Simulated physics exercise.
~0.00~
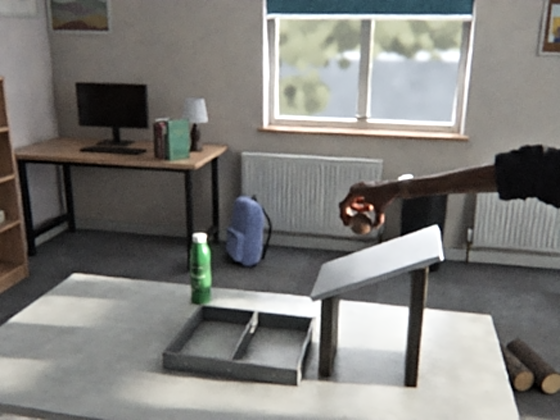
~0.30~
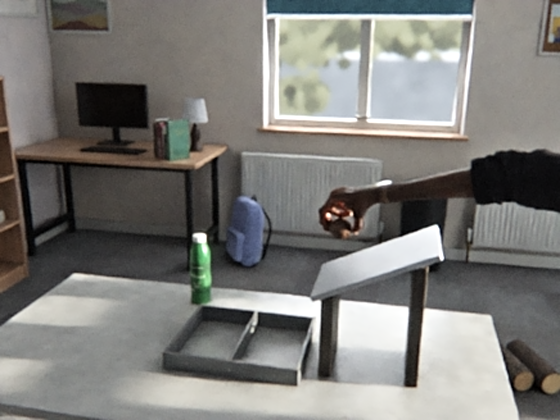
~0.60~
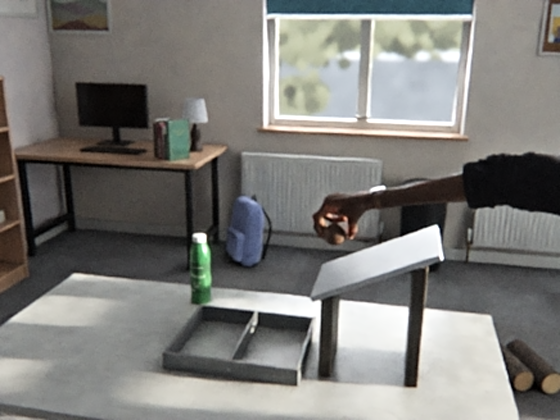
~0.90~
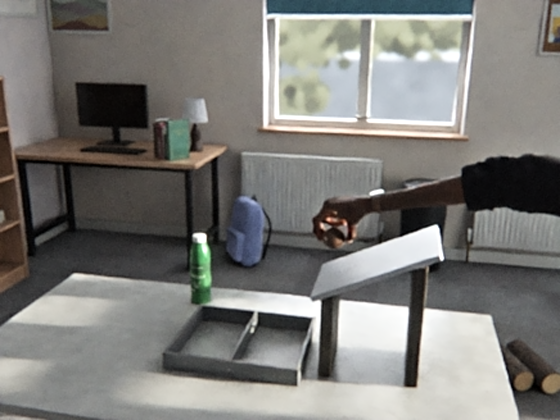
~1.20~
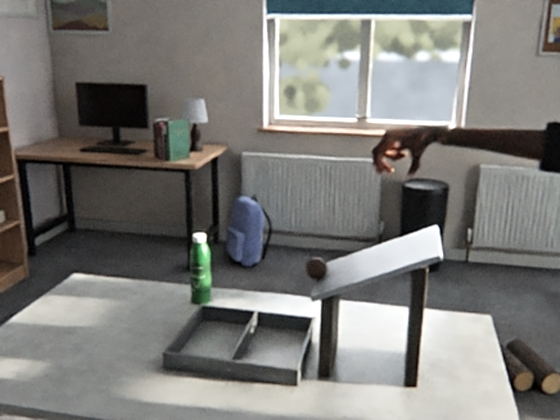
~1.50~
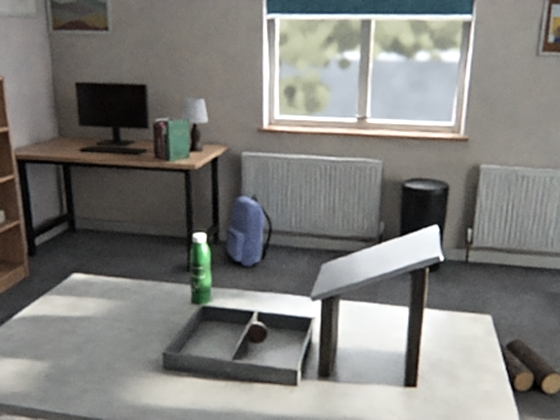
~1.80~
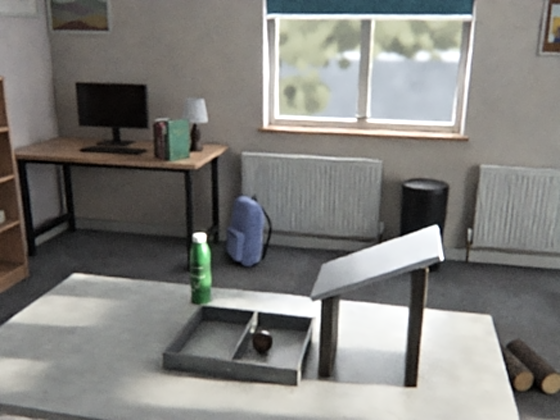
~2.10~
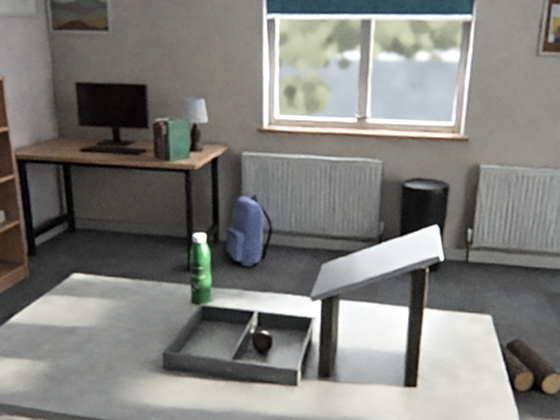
To begin with, a hand reaching in from the right holds a brown onion above a slanted board, which stands beside a shallow, two-part tray on a pale table with a green bottle behind it. The hand shifts slightly to the left and hovers near the board's lower end. Then it lets go and draws back to the right, leaving the onion at the board's low edge. The onion drops into the tray, appearing close to the divider. It shifts slightly right and comes to rest in the bay nearer the board, while the bottle remains standing in place.
